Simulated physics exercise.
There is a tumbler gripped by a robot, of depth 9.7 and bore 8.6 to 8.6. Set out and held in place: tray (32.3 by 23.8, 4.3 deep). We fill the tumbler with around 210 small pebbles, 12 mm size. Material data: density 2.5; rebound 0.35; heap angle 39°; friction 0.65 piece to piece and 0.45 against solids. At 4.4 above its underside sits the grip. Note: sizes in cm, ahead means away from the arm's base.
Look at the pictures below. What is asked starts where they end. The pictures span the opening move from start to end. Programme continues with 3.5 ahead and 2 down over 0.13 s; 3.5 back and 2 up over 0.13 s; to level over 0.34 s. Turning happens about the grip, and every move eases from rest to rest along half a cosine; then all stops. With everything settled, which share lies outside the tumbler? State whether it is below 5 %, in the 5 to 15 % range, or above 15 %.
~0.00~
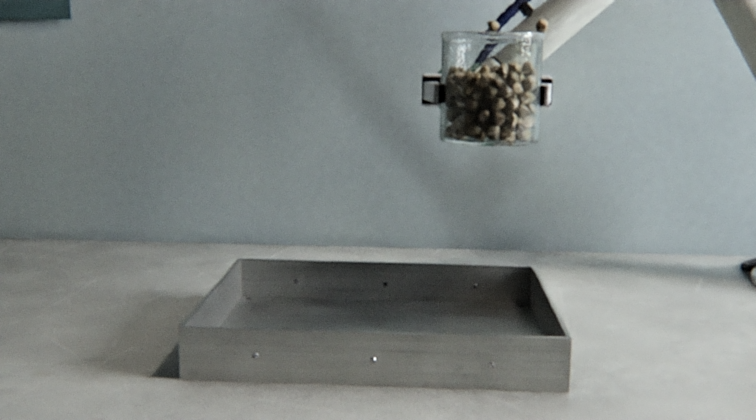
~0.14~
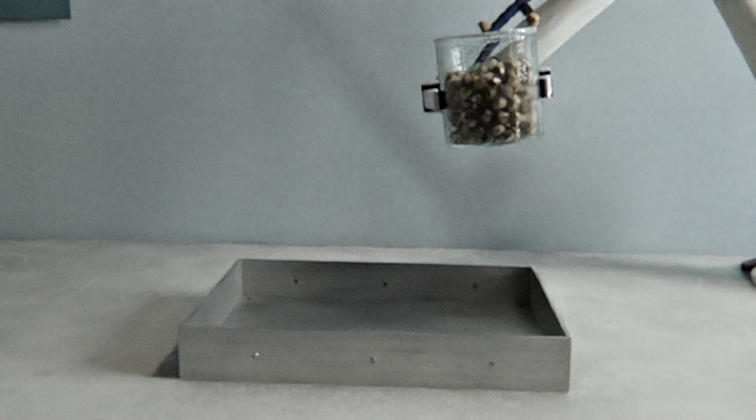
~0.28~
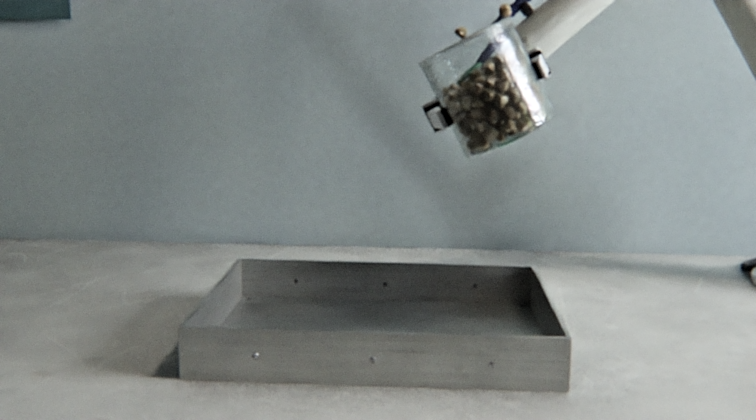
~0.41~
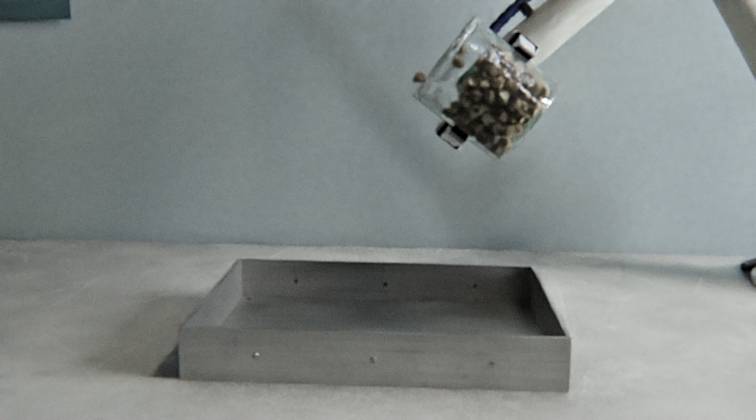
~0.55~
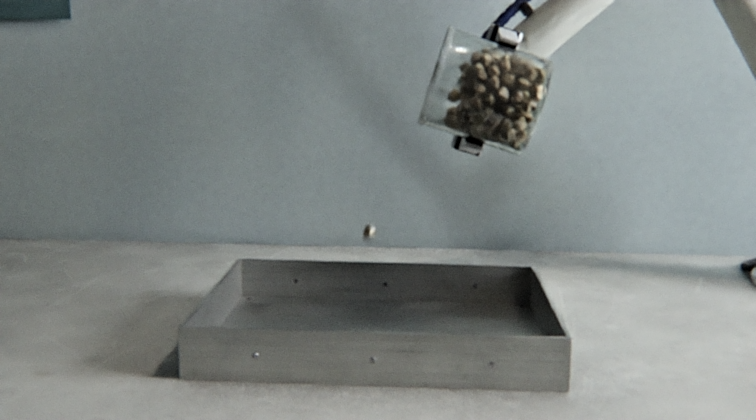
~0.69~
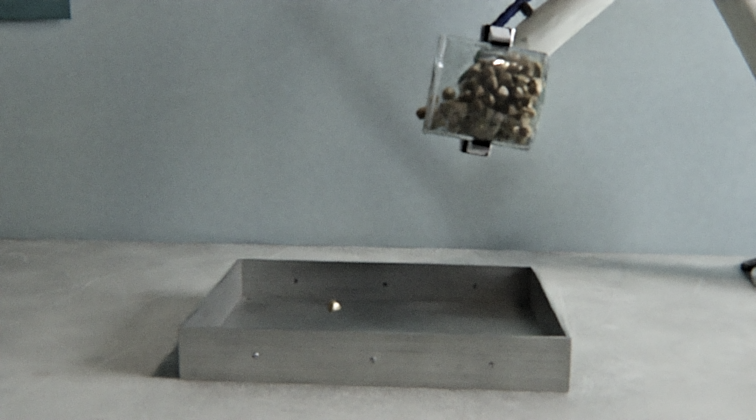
It is in the 5 to 15 % range.
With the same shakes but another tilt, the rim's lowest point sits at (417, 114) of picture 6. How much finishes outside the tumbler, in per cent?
Roughly 5 percent, give or take.
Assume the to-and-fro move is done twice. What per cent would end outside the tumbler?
It would then be around 15 per cent.
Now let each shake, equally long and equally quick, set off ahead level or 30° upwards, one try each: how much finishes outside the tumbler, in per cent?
Try one gives about 20 in a hundred, try two about 35 in a hundred.
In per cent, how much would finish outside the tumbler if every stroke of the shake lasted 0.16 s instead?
That gives about 5 percent.
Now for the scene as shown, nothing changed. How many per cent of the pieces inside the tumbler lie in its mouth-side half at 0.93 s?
Around 45 per cent of it.
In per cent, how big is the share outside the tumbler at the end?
10 per cent, more or less.
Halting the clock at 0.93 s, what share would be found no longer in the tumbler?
Around 5 percent at that moment.
By 0.93 s, tilted 81° forward, highest piece 26 above the table; 200 in the tumbler, 3 in the tray, 9 in flight or on a rim.
By 1.17 s, tilted 22° forward, highest piece 28 above the table; 192 in the tumbler, 20 in the tray.
By 1.49 s, level, highest piece 28 above the table; 192 in the tumbler, 20 in the tray.
By 2.54 s, level, highest piece 28 above the table; 192 in the tumbler, 20 in the tray.
Final count, 192 in the tumbler, 20 in the tray. That is 9 % outside the tumbler.
